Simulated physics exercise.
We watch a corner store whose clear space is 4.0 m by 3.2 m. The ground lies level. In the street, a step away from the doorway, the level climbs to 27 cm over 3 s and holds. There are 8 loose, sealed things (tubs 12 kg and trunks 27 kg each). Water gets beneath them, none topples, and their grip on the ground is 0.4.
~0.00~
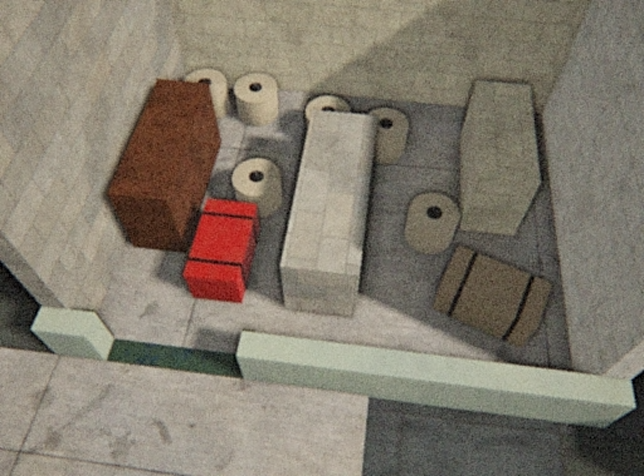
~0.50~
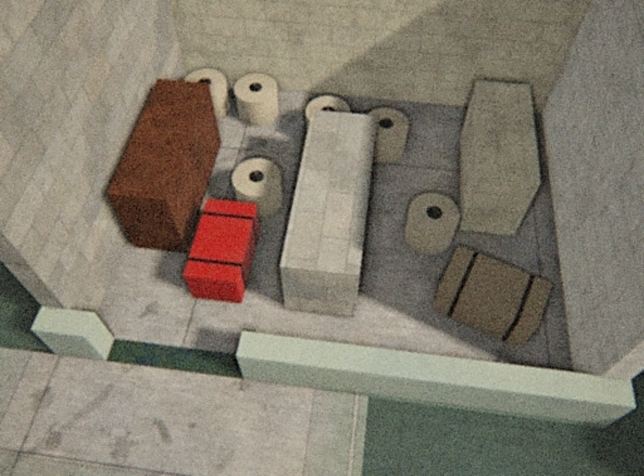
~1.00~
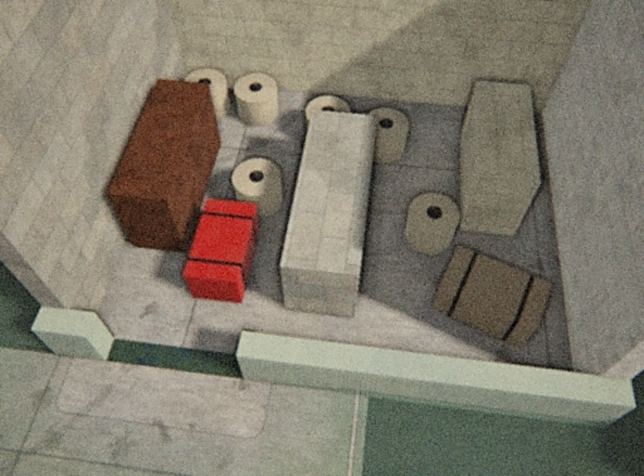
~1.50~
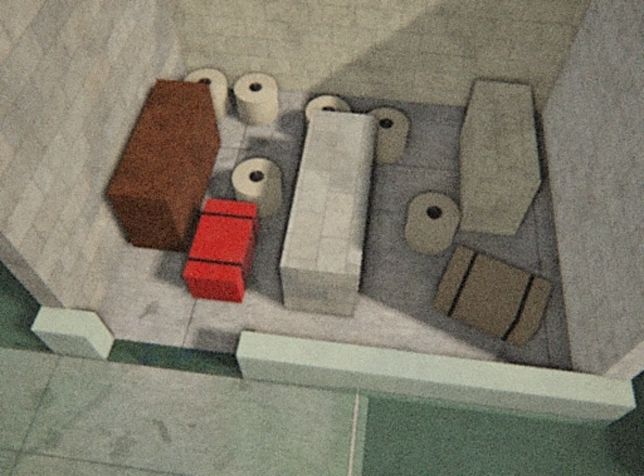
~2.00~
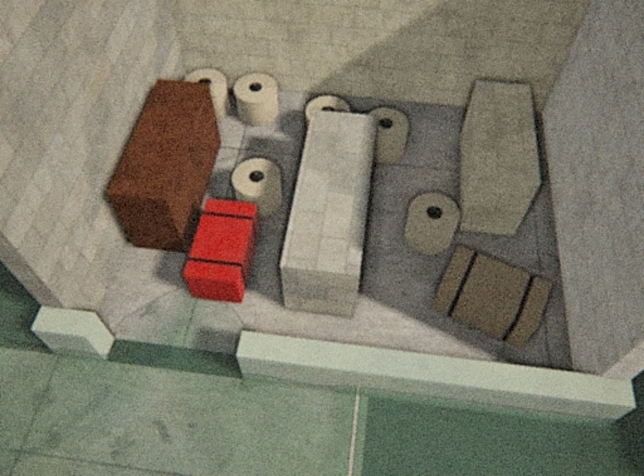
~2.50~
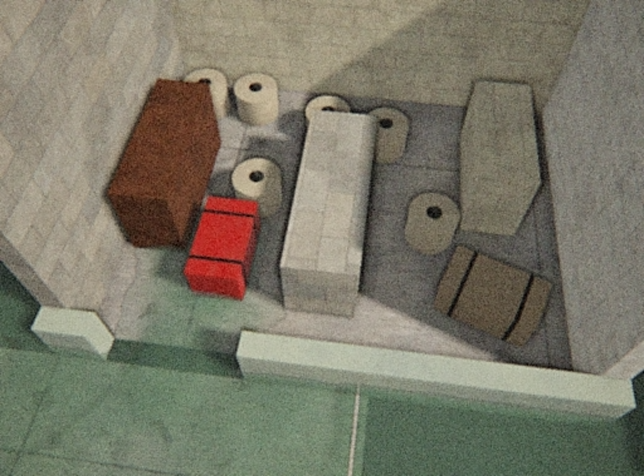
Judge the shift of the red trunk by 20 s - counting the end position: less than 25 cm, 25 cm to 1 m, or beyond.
The red trunk ends far away.
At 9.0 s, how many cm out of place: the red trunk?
Roughly 250 cm by then.
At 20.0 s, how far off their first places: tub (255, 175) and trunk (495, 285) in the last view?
In that order: 120 cm, 80 cm.
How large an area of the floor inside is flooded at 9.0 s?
Roughly 10.5 m2.
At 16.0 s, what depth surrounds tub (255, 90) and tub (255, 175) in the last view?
About 24 and 24 cm.
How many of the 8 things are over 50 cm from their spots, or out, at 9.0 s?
6 of them.
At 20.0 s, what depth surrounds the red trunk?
About 26 cm.
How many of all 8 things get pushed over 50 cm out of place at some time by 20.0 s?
That makes 8.
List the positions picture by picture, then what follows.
The first frame shows the red trunk at (221, 238) rests on the ground; water covers 0.0 m2; 0 of 8 have shifted.
The second frame shows the red trunk at (221, 238) rests on the ground; water covers 0.0 m2; 0 of 8 have shifted.
The third frame shows the red trunk at (221, 238) rests on the ground; water covers 0.0 m2; 0 of 8 have shifted.
The fourth frame shows the red trunk at (221, 238), on the bottom; water covers 0.0 m2; 0 of 8 have shifted.
The fifth frame shows the red trunk at (221, 238), on the bottom; water covers 0.4 m2; 0 of 8 have shifted.
The sixth frame shows the red trunk at (222, 236), on the bottom; water covers 0.9 m2; 0 of 8 have shifted.
After 4.0 s the red trunk is near (255, 182), 0.6 m from its start, afloat; 1 afloat.
After 9.0 s the red trunk is near (426, 127), 2.3 m from its start, afloat; 6 afloat.
After 16.0 s the red trunk is near (448, 175), 2.0 m from its start, afloat; 8 afloat.
After 20.0 s the red trunk is near (448, 193), 2.0 m from its start, afloat; 8 afloat.
